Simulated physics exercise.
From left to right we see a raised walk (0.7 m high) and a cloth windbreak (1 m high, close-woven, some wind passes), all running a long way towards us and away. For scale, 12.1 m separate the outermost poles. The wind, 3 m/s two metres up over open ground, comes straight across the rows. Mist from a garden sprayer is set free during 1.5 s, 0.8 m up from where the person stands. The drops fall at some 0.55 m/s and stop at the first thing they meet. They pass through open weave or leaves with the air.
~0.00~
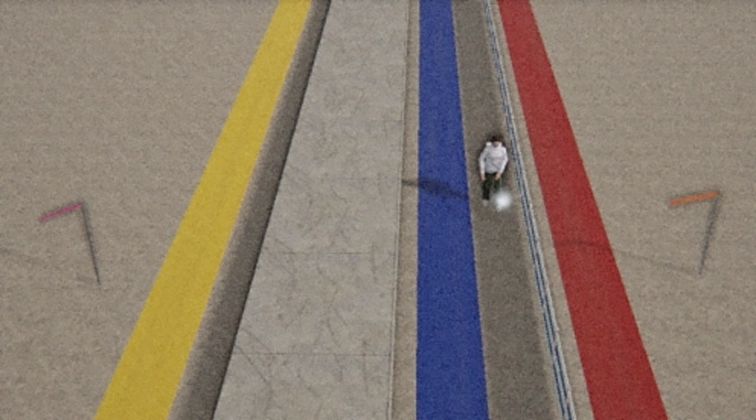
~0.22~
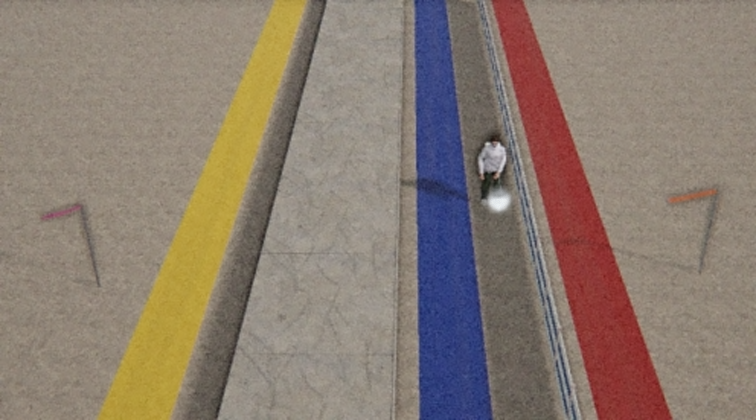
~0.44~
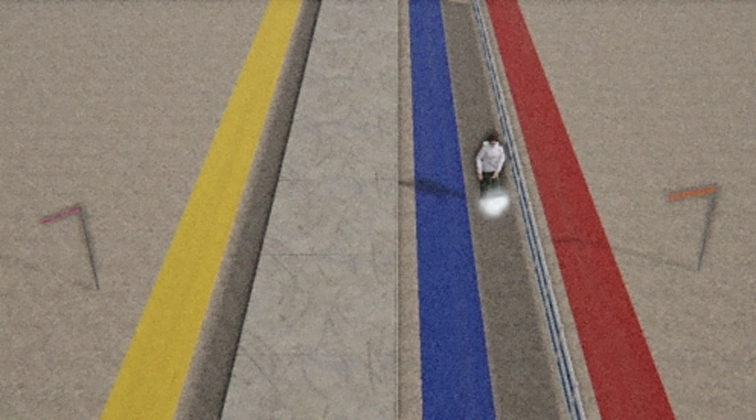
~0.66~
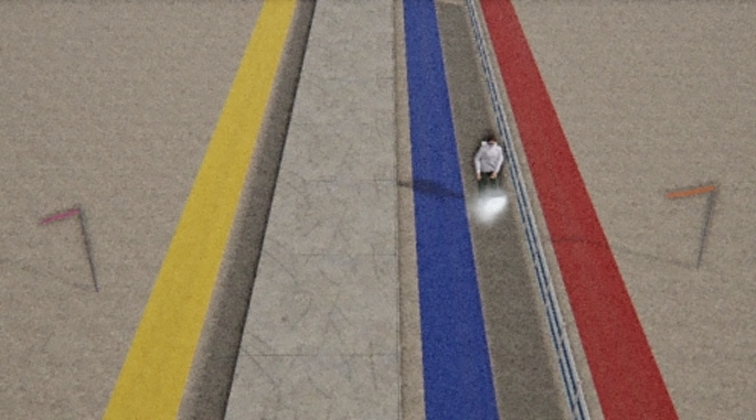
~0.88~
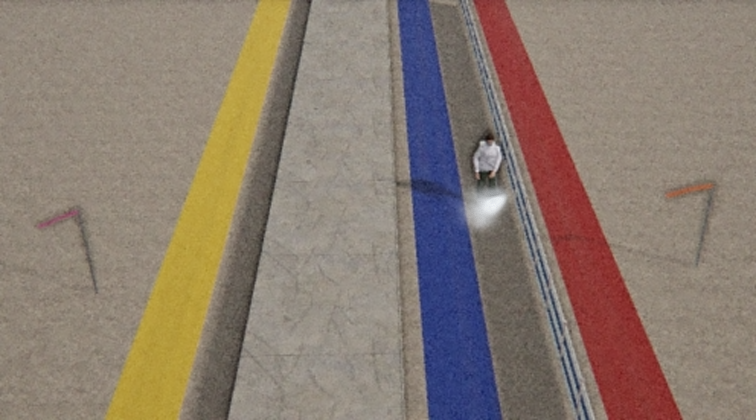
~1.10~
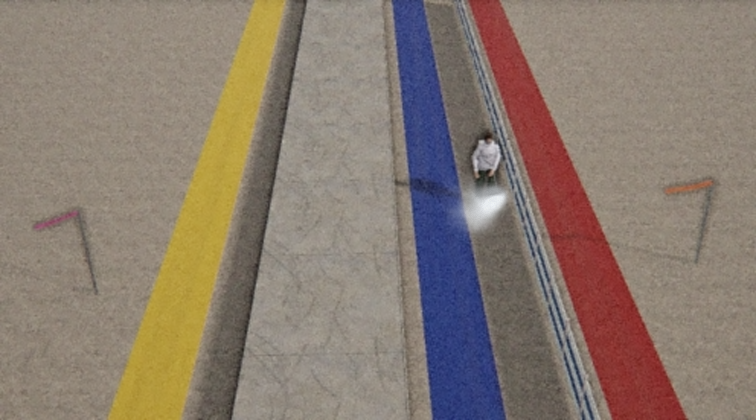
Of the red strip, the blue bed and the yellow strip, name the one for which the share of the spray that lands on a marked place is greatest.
It is blue that catches most.
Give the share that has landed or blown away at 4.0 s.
Near 80 %.
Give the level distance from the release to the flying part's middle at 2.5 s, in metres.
Roughly 0.5 m.
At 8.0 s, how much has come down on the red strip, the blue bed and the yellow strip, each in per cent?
About 0 % red, 70 % blue, 0 % yellow.
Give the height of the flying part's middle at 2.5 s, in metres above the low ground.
About 0.4 m.
After 2.5 s, 39 % is no longer flying here, and 0 % lies on the yellow strip, 22 % on the blue bed and 0 % on the red strip; the middle of what still flies is 0.4 m above the low ground, near (463, 211).
After 4.0 s, 82 % is no longer flying here, and 0 % lies on the yellow strip, 58 % on the blue bed and 0 % on the red strip; the middle of what still flies is 0.4 m above the low ground, near (432, 213).
After 8.0 s, 99 % is no longer flying here, and 0 % lies on the yellow strip, 70 % on the blue bed and 0 % on the red strip.
After 20.0 s, 100 % is no longer flying here, and 0 % lies on the yellow strip, 70 % on the blue bed and 0 % on the red strip.
After 45.0 s, 100 % is no longer flying here, and 0 % lies on the yellow strip, 70 % on the blue bed and 0 % on the red strip.
